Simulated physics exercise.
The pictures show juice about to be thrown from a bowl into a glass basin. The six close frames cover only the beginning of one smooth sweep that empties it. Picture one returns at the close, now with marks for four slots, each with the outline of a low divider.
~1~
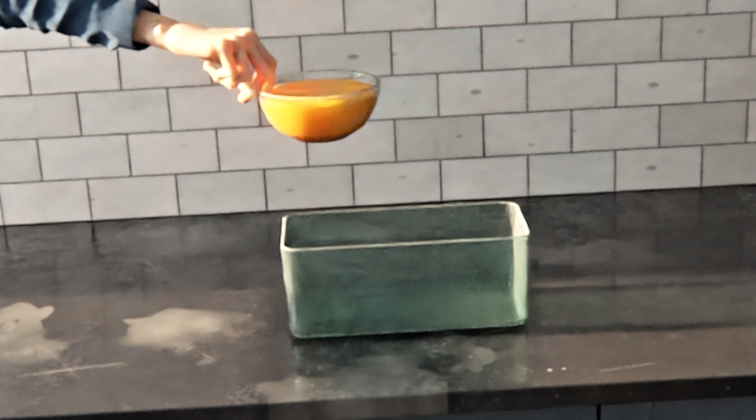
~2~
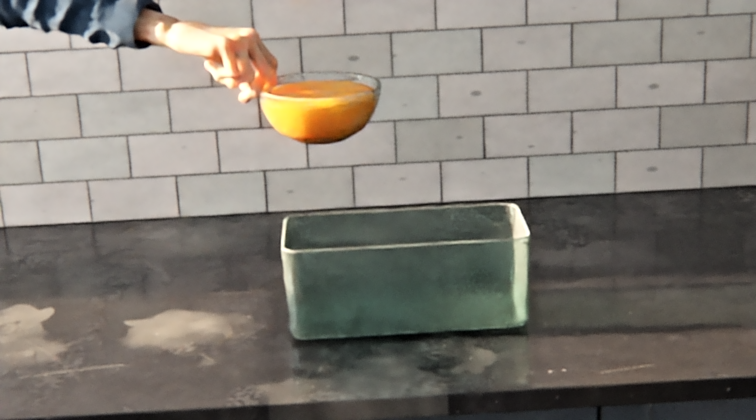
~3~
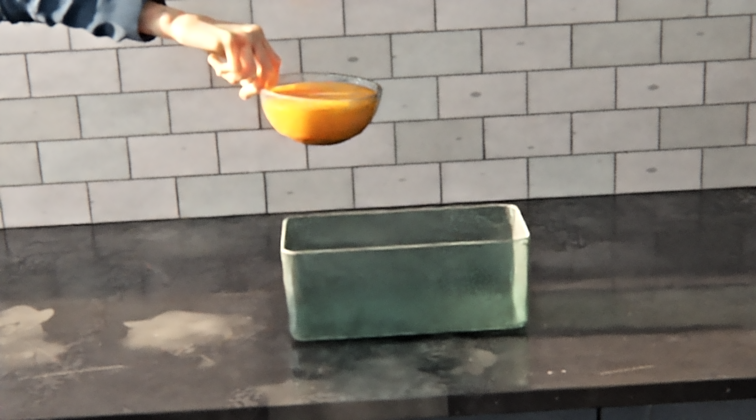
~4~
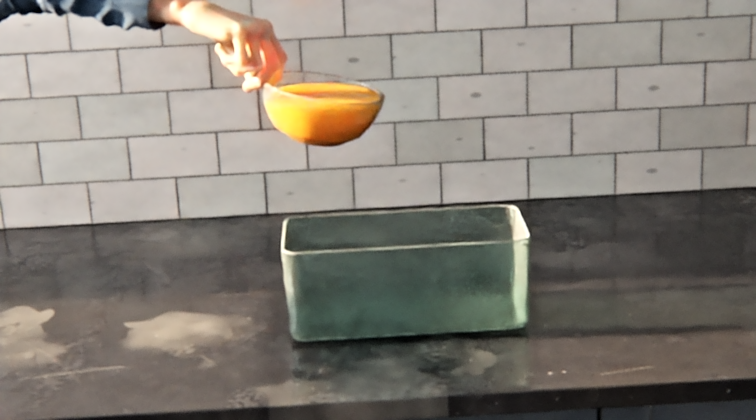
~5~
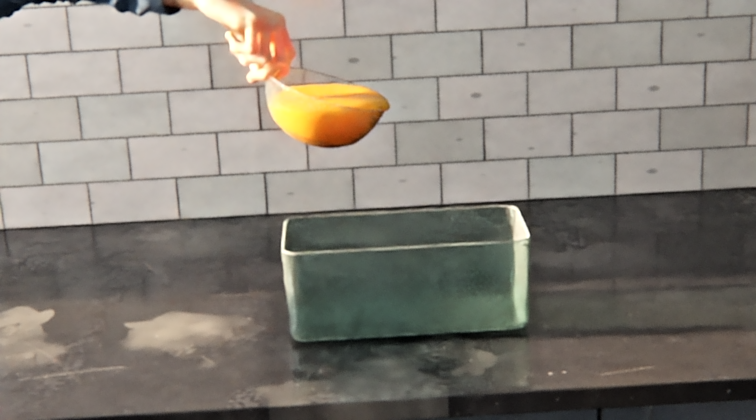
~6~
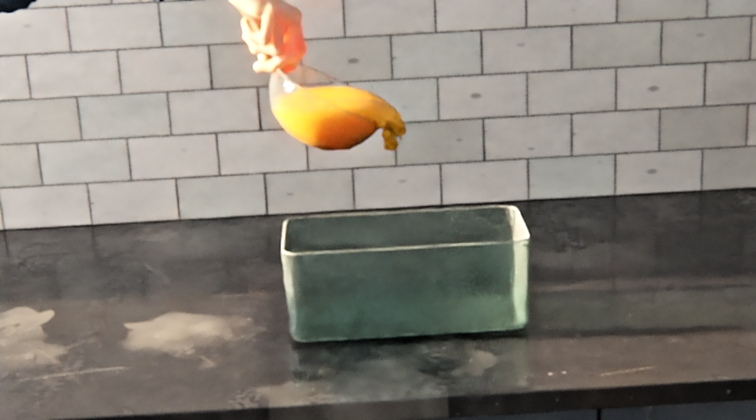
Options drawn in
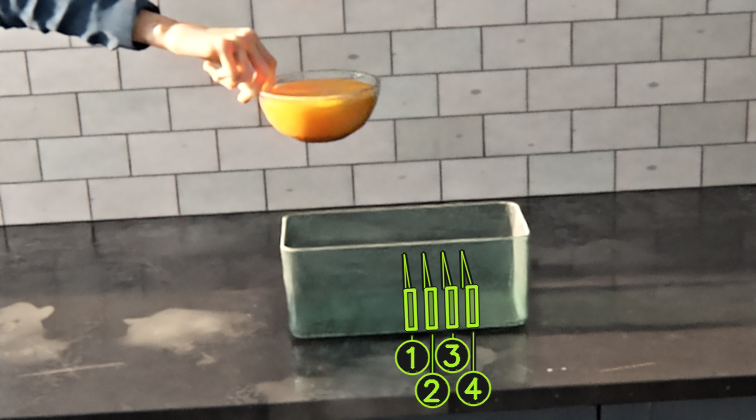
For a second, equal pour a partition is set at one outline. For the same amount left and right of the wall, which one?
3.
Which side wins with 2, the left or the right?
The right one.
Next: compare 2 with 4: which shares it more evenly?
Place 2.
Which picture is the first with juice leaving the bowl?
In picture 5.
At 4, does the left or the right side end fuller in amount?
The left side.
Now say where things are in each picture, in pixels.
Upright, lip at (378, 80); basin from (291, 336) to (528, 322); nothing has left yet, in the first frame.
Upright, lip at (379, 83); nothing has left yet, in the second frame.
Tipped about 5°, lip at (380, 88); nothing has left yet, in the third frame.
Tipped about 11°, lip at (382, 95); nothing has left yet, in the fourth frame.
Tipped about 20°, lip at (384, 104); juice is over the lip, down to (388, 106), in the fifth frame.
Tipped about 29°, lip at (384, 115); juice is over the lip, down to (389, 147), in the sixth frame.
In lime, 1 at (412, 335); 2 at (432, 334); 3 at (452, 333); 4 at (473, 332).
With 1, about 11 % ends left of the wall and 88 % right of it.
With 2, about 25 % ends left of the wall and 74 % right of it.
With 3, about 52 % ends left of the wall and 47 % right of it.
With 4, about 90 % ends left of the wall and 9 % right of it.
